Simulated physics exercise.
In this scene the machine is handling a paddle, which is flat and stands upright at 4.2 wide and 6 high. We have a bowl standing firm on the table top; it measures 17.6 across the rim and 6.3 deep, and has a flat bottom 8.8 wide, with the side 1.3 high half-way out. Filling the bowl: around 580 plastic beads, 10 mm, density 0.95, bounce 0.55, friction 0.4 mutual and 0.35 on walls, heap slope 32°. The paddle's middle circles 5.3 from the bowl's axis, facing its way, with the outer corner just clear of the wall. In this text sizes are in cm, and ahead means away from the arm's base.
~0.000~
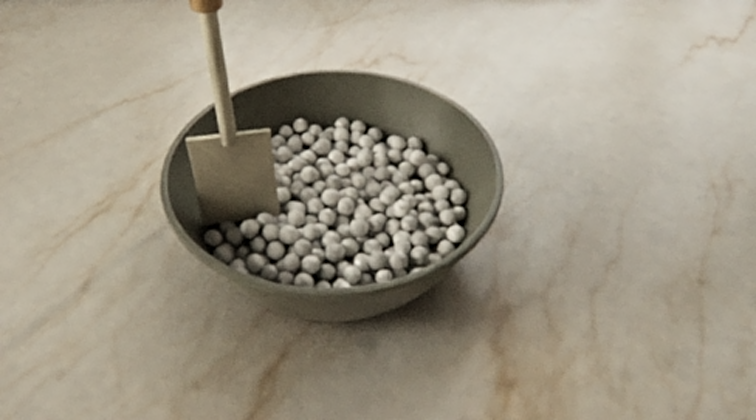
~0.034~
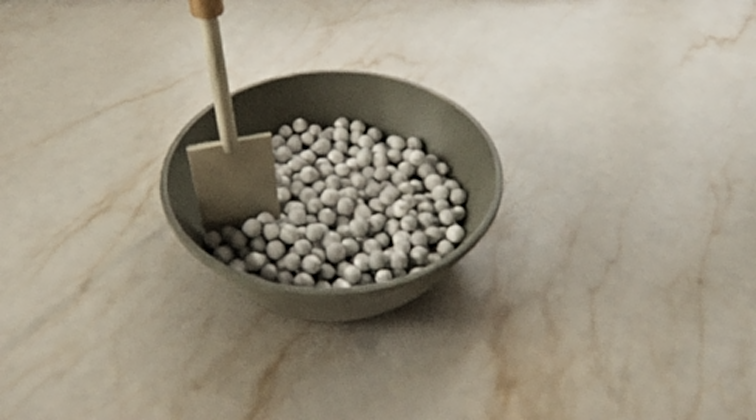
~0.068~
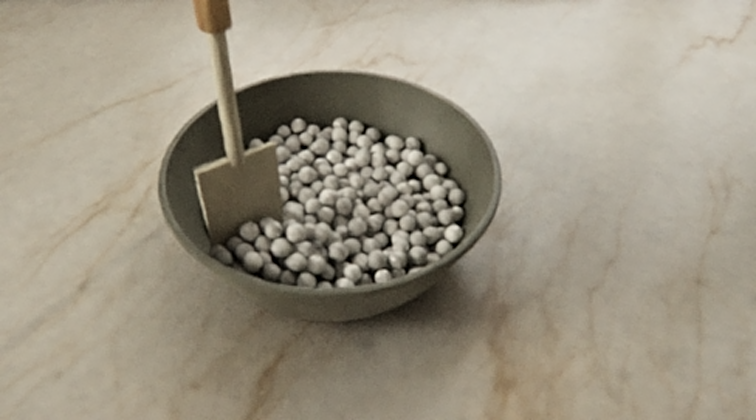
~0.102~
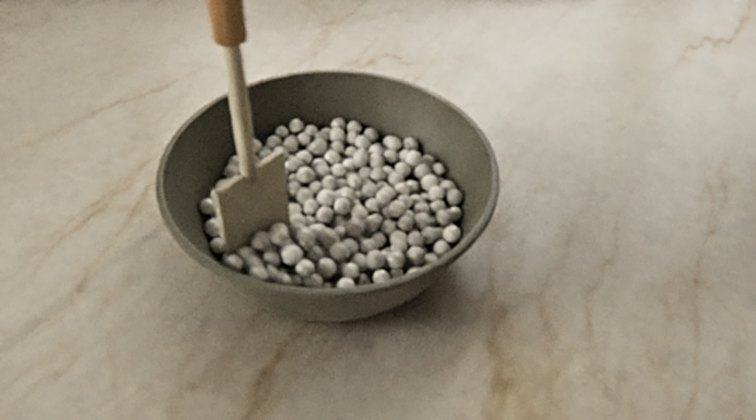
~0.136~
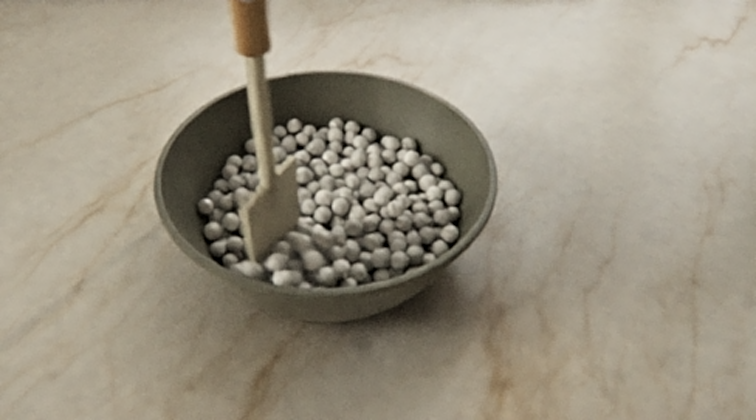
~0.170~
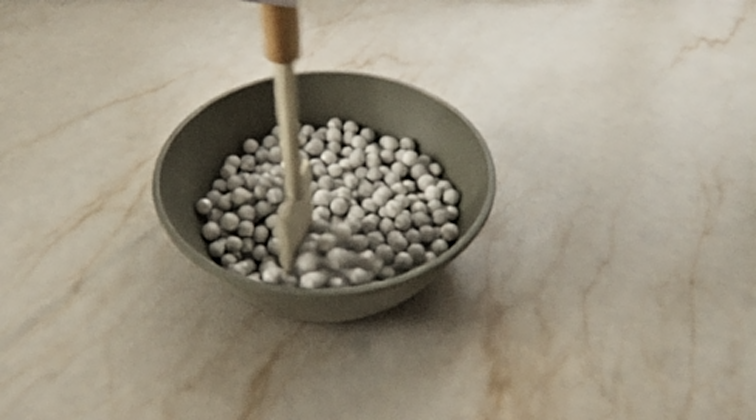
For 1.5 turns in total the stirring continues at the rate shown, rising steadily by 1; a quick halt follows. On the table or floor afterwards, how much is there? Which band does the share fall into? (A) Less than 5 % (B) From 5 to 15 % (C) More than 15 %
Option B: From 5 to 15 %.
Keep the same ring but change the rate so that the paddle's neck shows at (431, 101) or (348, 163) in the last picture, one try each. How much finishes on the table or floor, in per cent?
Some 25 and 15 per cent respectively.
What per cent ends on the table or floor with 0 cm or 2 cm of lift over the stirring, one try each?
It comes to about 10 per cent and about 5 per cent.
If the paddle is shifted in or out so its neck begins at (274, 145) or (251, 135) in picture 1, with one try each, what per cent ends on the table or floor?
0 and 10 per cent.
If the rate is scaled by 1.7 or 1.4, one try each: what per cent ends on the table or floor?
First try close to 20, second close to 15, in per cent.
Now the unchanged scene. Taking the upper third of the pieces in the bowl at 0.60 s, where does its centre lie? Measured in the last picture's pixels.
That third sits centred at about (309, 148).
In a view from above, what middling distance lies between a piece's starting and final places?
Some 1 centimetres or so.
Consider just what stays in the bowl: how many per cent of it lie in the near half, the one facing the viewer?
Close to 45 in a hundred.
After 0.60 s, 251° round, highest piece 9 above the table; 560 in the bowl, 16 on the table or floor, 5 in flight or on the tool.
After 1.03 s, 78° round, highest piece 7 above the table; 538 in the bowl, 43 on the table or floor.
After 1.45 s, 180° round, highest piece 6 above the table; 537 in the bowl, 44 on the table or floor.
After 2.15 s, 180° round, highest piece 6 above the table; 537 in the bowl, 44 on the table or floor.
At rest, 537 in the bowl, 44 on the table or floor. That is 8 % on the table or floor.
